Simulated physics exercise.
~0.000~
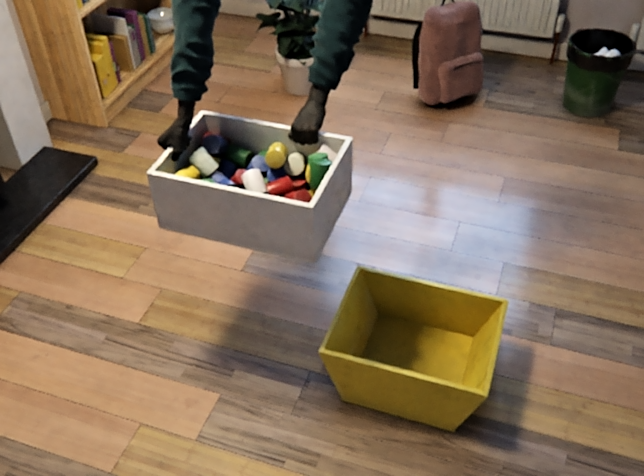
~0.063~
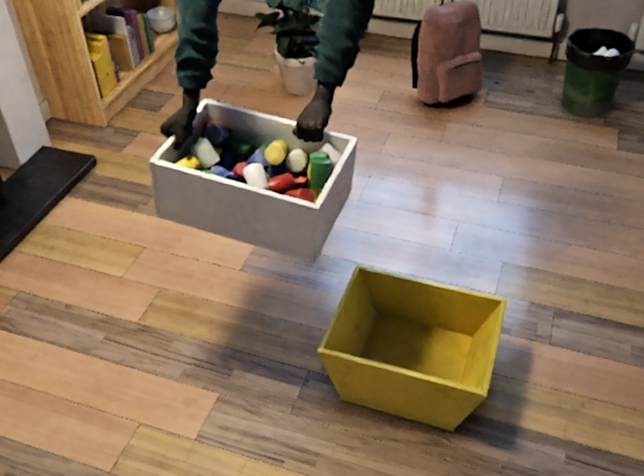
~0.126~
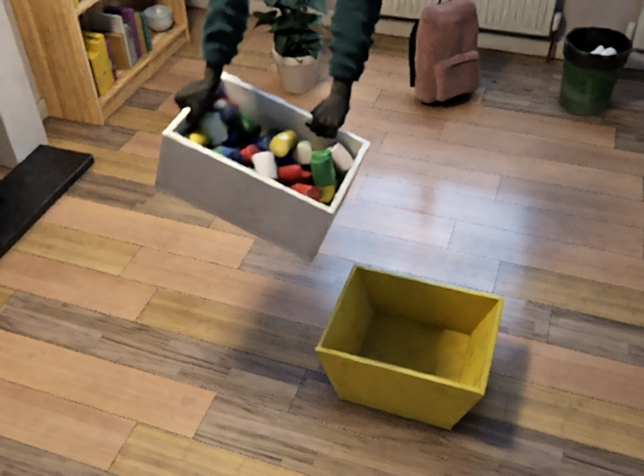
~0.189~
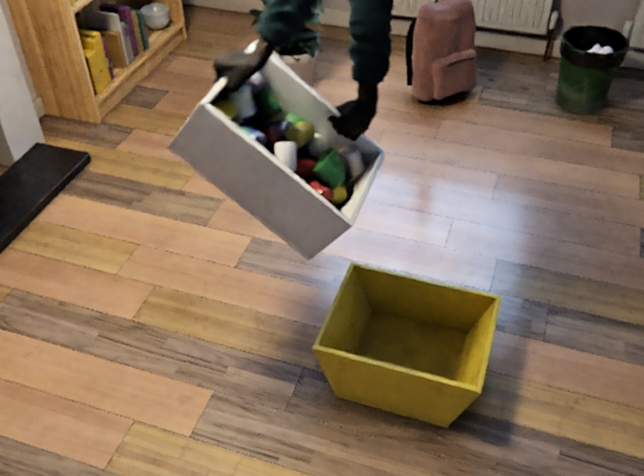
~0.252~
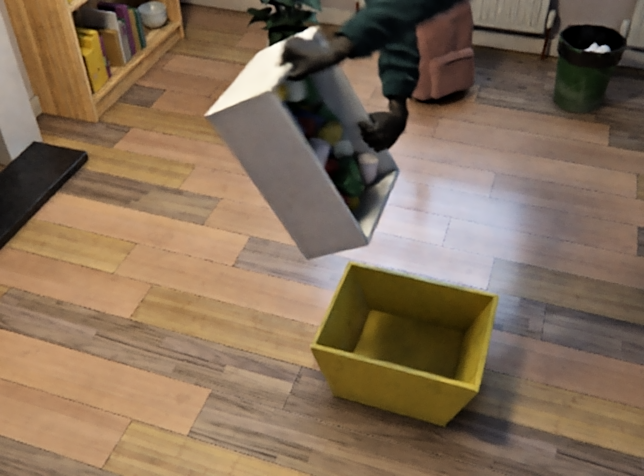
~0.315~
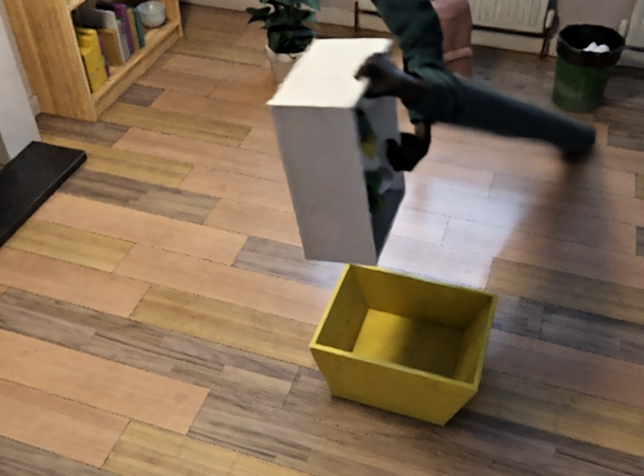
A white crate full of small, colourful objects, gripped by two dark-gloved hands in green sleeves, starts almost level above and left of an empty yellow carton on a wooden floor. The hands tilt it steeply rightward until it stands nearly on end beside the carton, which is still empty.
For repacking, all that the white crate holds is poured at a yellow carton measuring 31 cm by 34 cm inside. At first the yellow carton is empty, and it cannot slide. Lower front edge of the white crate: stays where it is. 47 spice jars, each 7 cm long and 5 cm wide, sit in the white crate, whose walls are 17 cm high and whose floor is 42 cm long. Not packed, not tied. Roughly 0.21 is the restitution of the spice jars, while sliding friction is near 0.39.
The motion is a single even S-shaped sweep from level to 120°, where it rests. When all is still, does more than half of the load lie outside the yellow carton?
Yes.
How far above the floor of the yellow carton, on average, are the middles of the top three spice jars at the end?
Height: About 5 cm.
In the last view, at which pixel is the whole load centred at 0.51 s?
You'd find the load's middle at roughly (454, 245).
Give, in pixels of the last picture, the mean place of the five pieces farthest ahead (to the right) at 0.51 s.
They'd be centred about (550, 224) in the last picture.
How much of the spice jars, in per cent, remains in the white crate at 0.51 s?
Around 15 per cent of the load.
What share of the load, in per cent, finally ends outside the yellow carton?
I'd put it at around 60 percent of them.
After 0.51 s, tilt 120°; 8 still in the white crate and 39 in the air.
After 0.75 s, tilt 120°; 1 still in the white crate, 13 in the yellow carton, 24 outside the yellow carton and 9 in the air.
After 1.08 s, tilt 120°; 18 in the yellow carton and 29 outside the yellow carton.
When it is over (at 1.51 s), 18 in the yellow carton and 29 outside the yellow carton. Asked share, 29 of 47, 62 per cent.
